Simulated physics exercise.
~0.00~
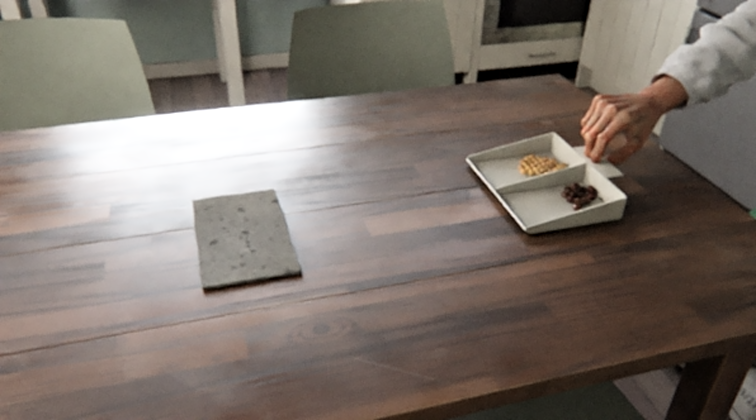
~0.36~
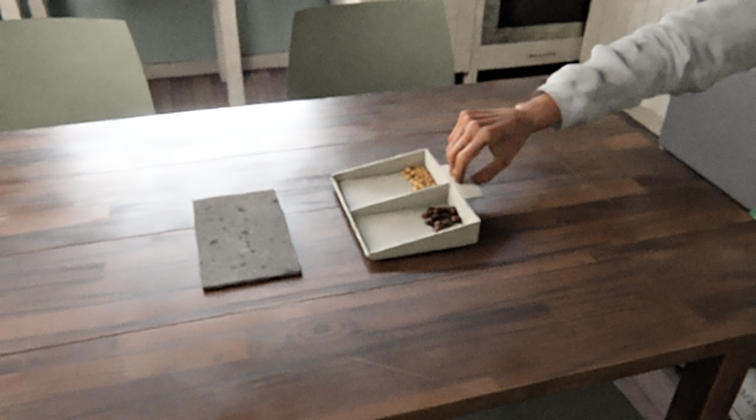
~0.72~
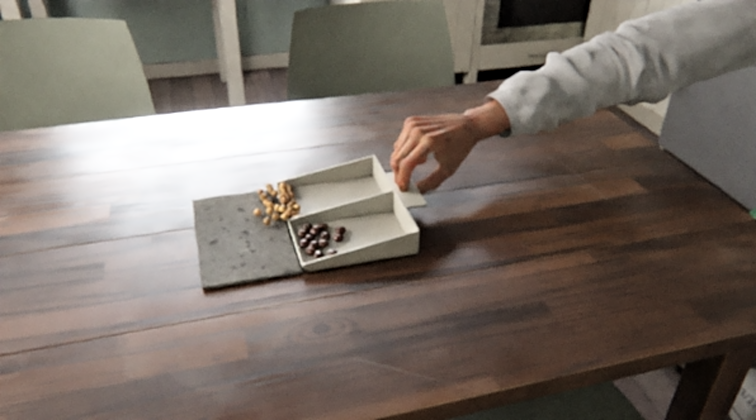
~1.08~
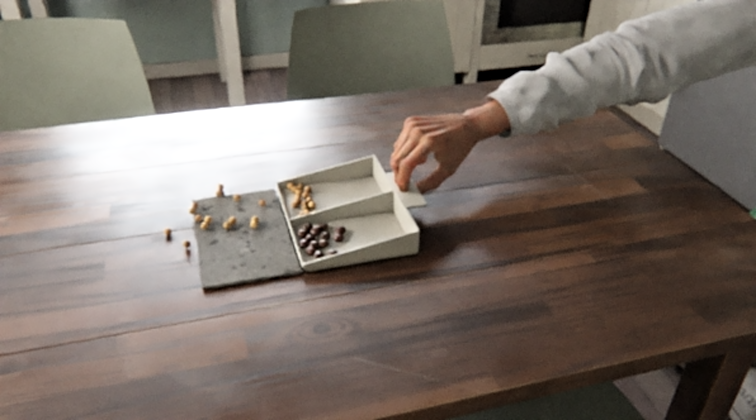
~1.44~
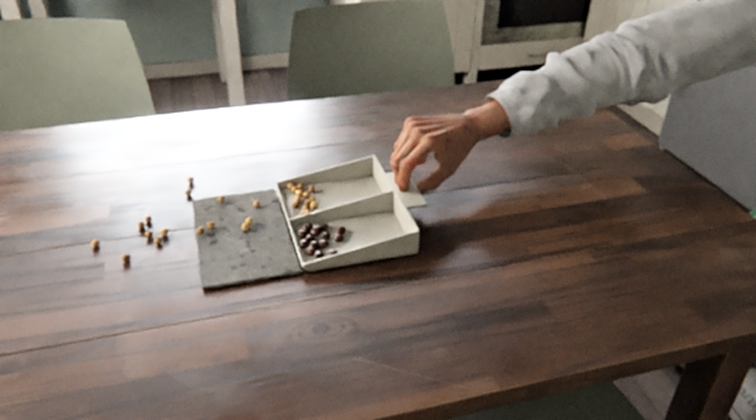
Hand sliding a divided tray left into a grey slab, yellowish pieces scattering over it onto the table, dark ones staying inside.
